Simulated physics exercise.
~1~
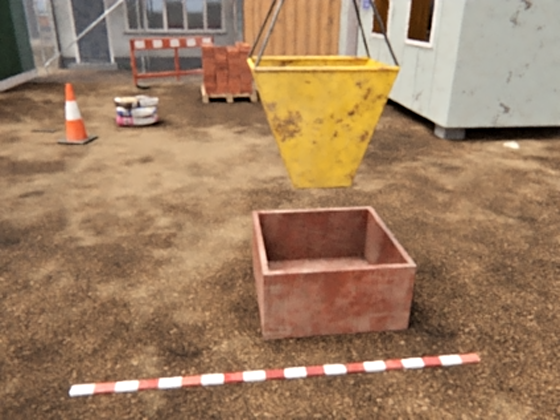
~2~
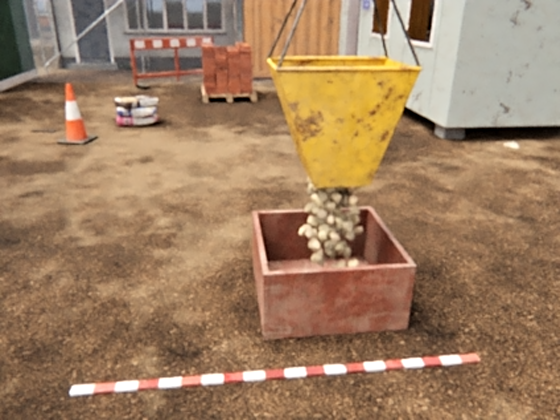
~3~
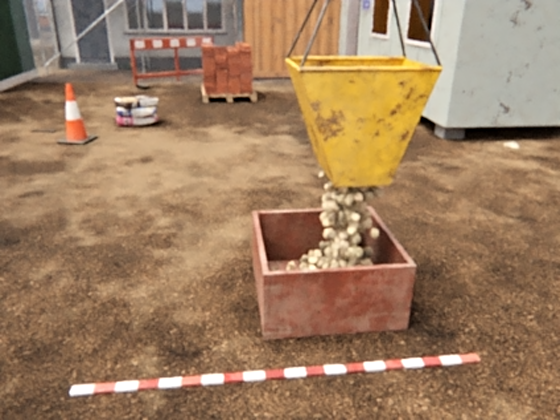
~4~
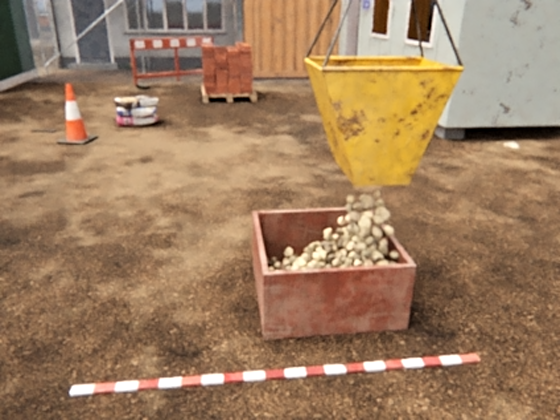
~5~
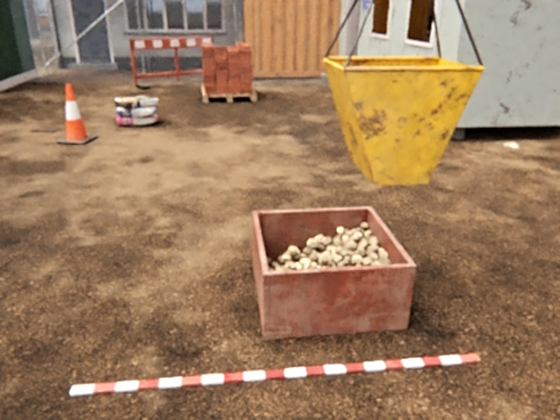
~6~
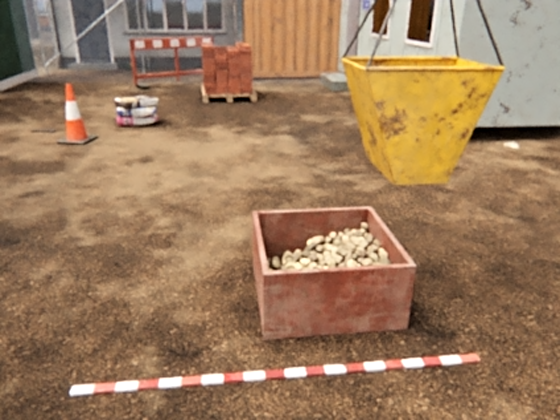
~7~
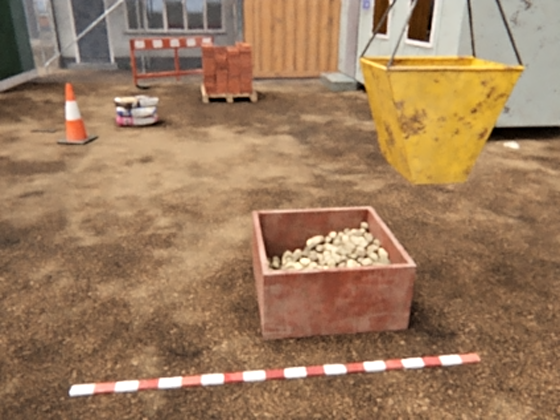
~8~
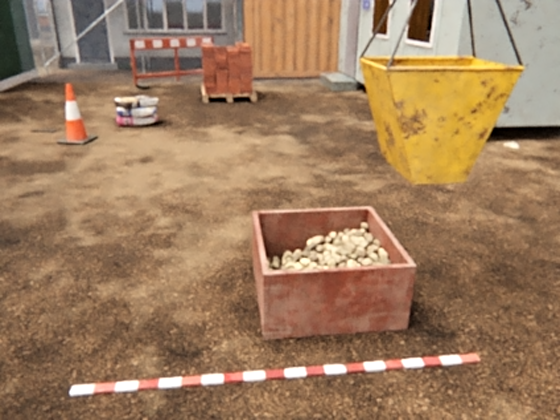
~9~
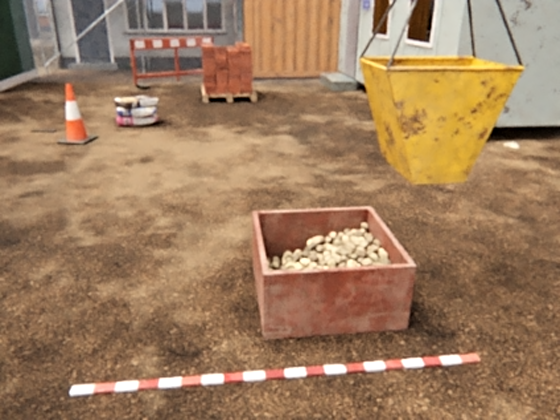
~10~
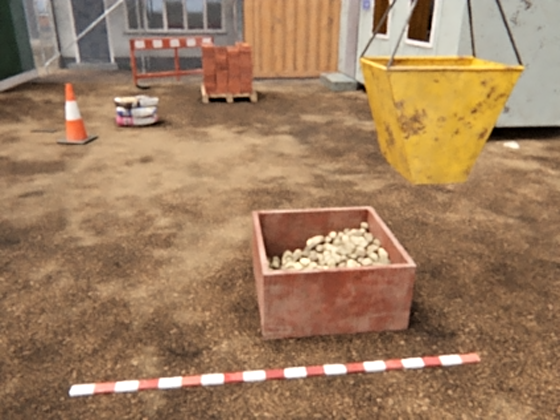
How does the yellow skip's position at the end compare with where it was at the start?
At the start the yellow skip hung above the reddish bin, but by the end it hung farther to the right, beyond the bin's right side and at about the same height.
